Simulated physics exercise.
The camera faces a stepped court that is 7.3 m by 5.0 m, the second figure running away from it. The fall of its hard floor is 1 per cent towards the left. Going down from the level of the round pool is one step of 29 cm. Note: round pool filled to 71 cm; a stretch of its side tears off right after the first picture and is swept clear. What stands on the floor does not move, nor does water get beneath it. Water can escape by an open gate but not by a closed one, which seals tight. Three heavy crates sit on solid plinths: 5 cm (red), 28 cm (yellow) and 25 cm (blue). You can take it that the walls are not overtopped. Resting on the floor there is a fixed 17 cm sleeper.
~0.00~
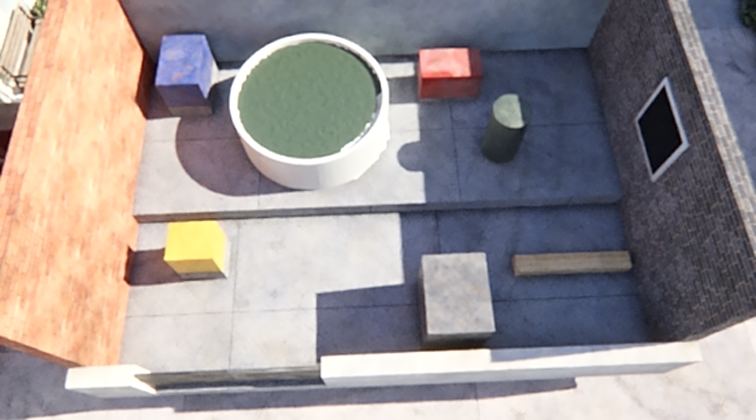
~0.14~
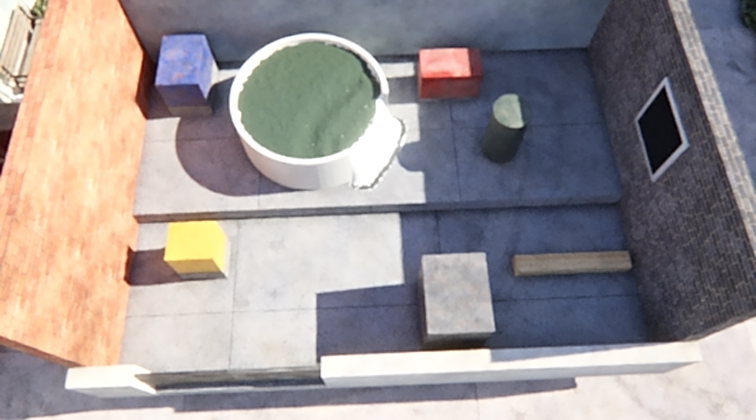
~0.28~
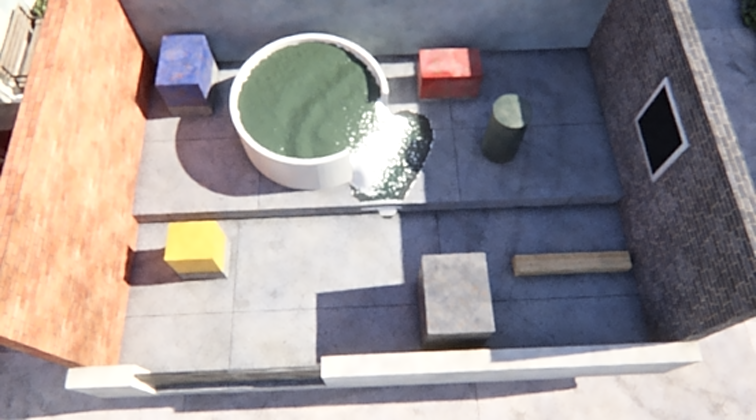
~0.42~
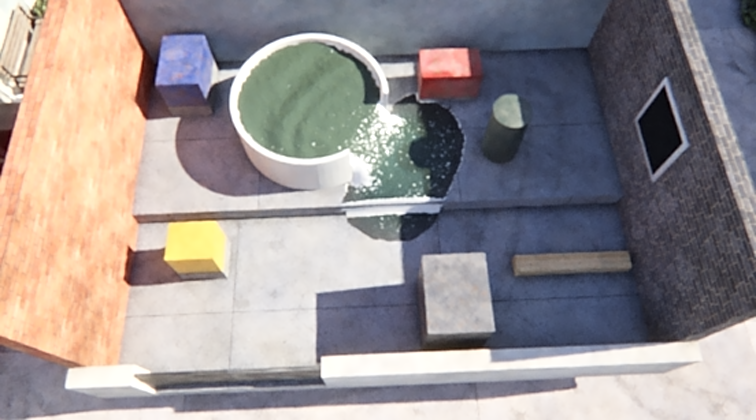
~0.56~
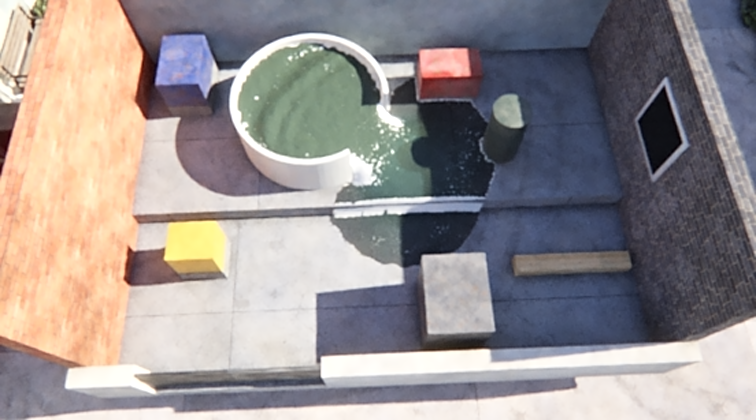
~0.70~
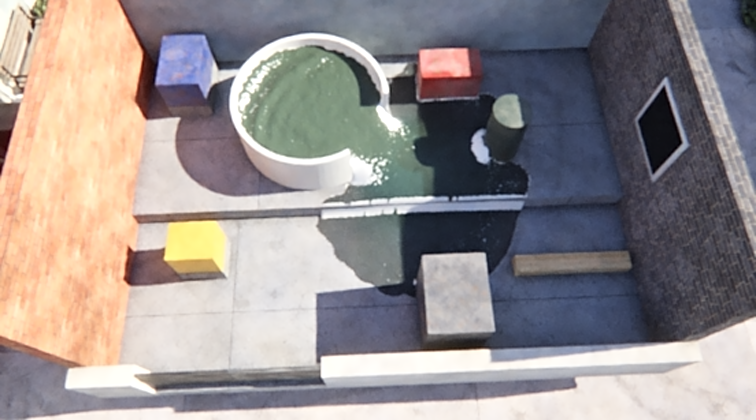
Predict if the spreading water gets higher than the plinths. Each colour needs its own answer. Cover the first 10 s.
I would say the red crate ends up wet, the yellow crate remains dry, the blue crate remains dry.
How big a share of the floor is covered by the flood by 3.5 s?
Covered: Roughly 60 per cent.
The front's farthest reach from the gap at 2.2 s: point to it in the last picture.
That would be close to (647, 352).
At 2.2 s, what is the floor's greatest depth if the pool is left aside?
Peak depth: Approx. 40 cm.
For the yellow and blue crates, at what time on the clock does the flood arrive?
Arrival: Yellow 4.0 s, blue 7.0 s.
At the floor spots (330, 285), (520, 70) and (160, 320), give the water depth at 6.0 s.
Approximately 5, 8 and 3 centimetres, going through them in turn.
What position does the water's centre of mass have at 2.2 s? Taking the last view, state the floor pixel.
The water is centred near (410, 168).
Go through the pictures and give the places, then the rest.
The first picture shows the round pool at (310, 99) is whole and still, 71 cm deep.
In the second picture, water pours out at (375, 145) and has run 0.7 m, to (395, 120); deepest outside 33 cm, 71 cm at the round pool's back.
In the third picture, the front is at (422, 122), 0.9 m from the gap at (375, 146); 1.0 m2 of floor is under water; 71 cm left at the back of the round pool.
In the fourth picture, the front is at (405, 235), 1.3 m from the gap at (375, 147); 2.4 m2 of floor is under water; 71 cm left at the back of the round pool.
In the fifth picture, the front is at (458, 241), 1.8 m from the gap at (375, 146); 4.2 m2 of floor is under water; 71 cm left at the back of the round pool.
In the sixth picture, the front is at (486, 266), 2.4 m from the gap at (375, 146); 6.0 m2 of floor is under water; 67 cm left at the back of the round pool.
After 1.4 s water covers 35 % of the floor and is deepest (34 cm) near (479, 153); red plinth reached, yellow plinth not reached, blue plinth not reached.
After 2.2 s water covers 50 % of the floor and is deepest (40 cm) near (623, 253); red plinth reached, yellow plinth not reached, blue plinth not reached.
After 3.5 s water covers 60 % of the floor and is deepest (30 cm) near (550, 256); red plinth reached, yellow plinth not reached, blue plinth not reached.
After 6.0 s water covers 80 % of the floor and is deepest (24 cm) near (623, 253); red plinth reached, yellow plinth reached, blue plinth not reached.
After 10.0 s water covers 85 % of the floor and is deepest (23 cm) near (163, 227); highest at the red plinth 8 cm, highest at the yellow plinth 22 cm, highest at the blue plinth 4 cm.
